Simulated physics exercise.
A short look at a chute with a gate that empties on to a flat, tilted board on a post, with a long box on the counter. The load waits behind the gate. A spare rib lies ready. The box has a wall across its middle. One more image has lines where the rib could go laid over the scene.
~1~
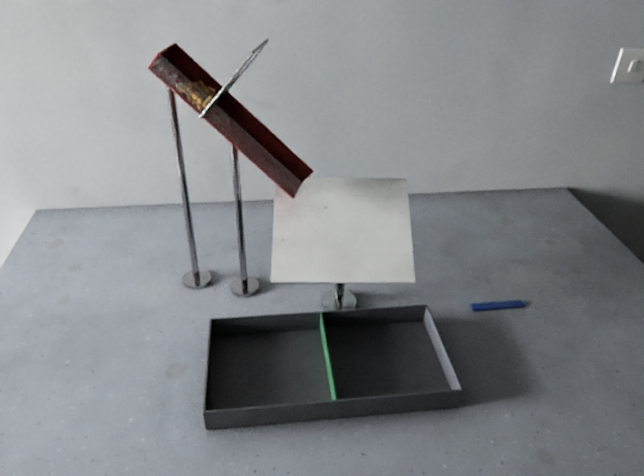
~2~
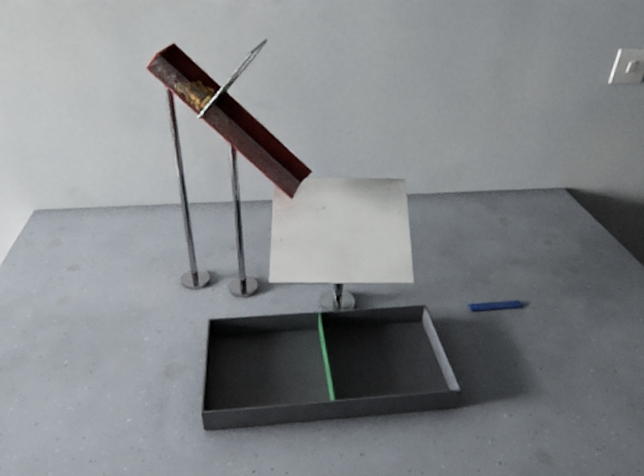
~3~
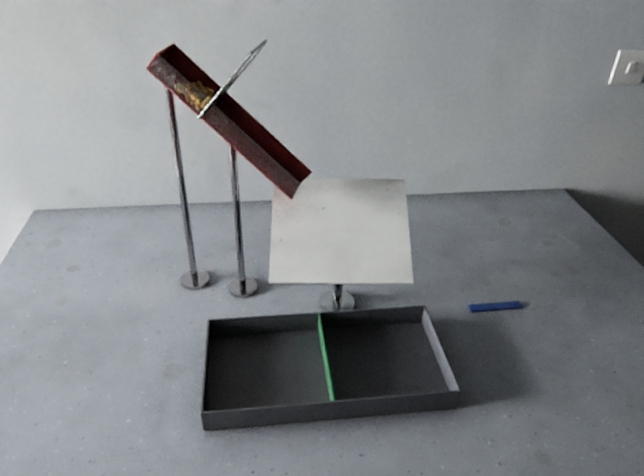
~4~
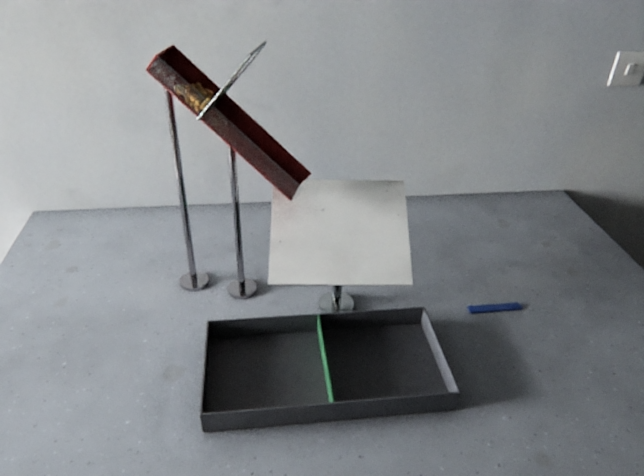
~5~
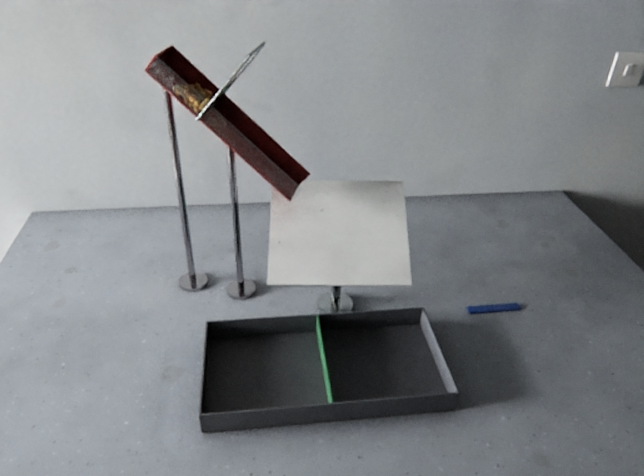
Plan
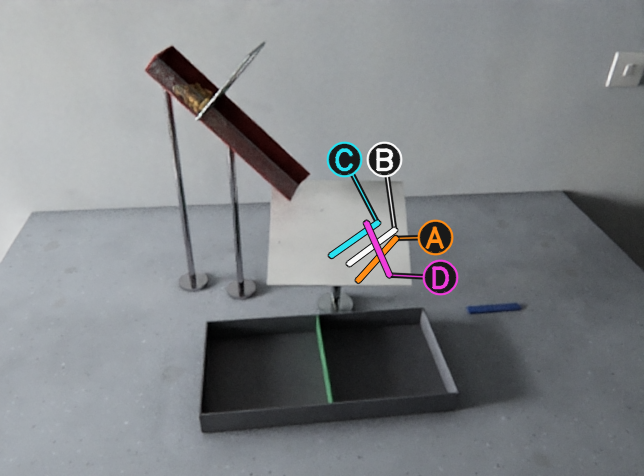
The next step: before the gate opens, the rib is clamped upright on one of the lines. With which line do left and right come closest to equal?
Take B.
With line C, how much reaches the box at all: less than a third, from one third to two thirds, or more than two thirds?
More than two thirds.
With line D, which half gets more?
More lands on the right.
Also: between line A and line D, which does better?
A.
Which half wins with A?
Right.
On the marked copy, line A from (395, 238) to (358, 280); line B from (394, 230) to (349, 263); line C from (377, 222) to (331, 255); line D from (366, 223) to (389, 275).
For line A, of what is caught, about a quarter in the left half, most in the right.
For line B, of what is caught, about half in the left half, about half in the right.
For line C, of what is caught, most in the left half, a small part in the right.
For line D, of what is caught, a stray few in the left half, nearly all in the right.
